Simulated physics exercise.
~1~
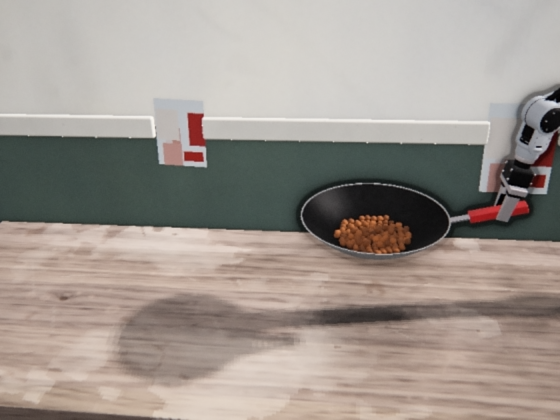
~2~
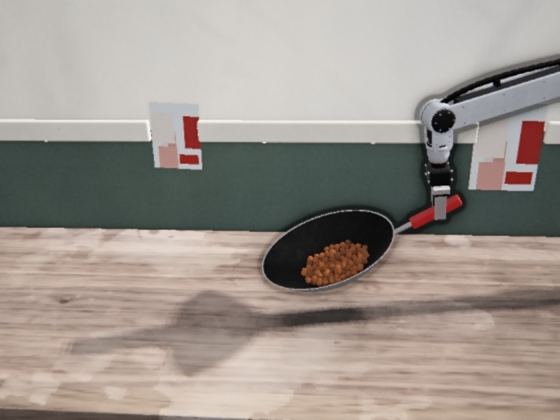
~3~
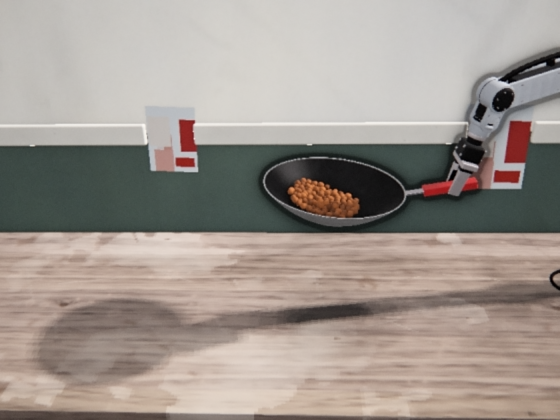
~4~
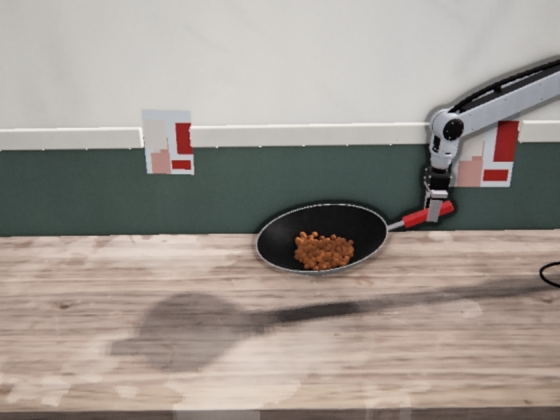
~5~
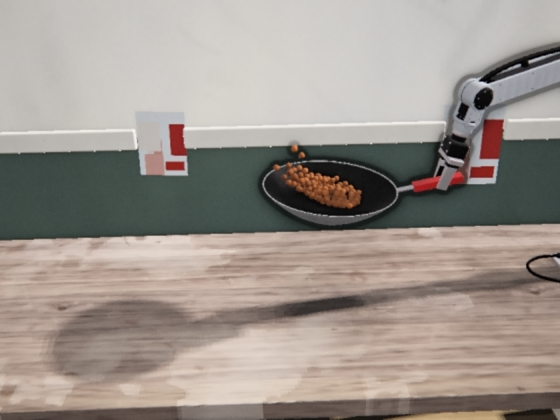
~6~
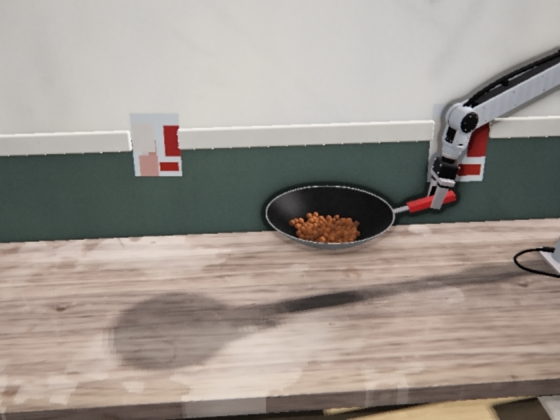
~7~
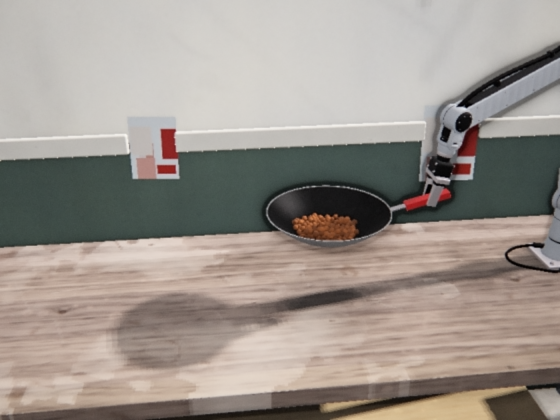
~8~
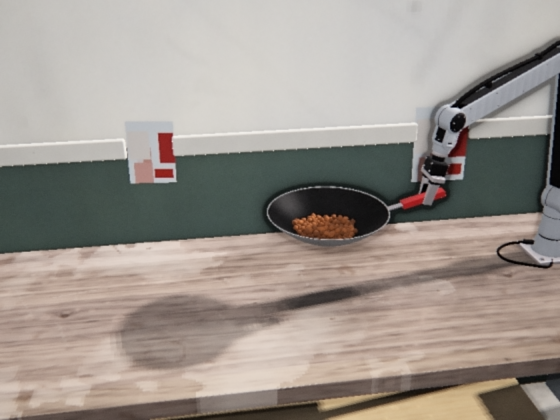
Robot arm tossing hazelnuts in a black wok above a wooden table, dipping and lifting it before holding it level and still.
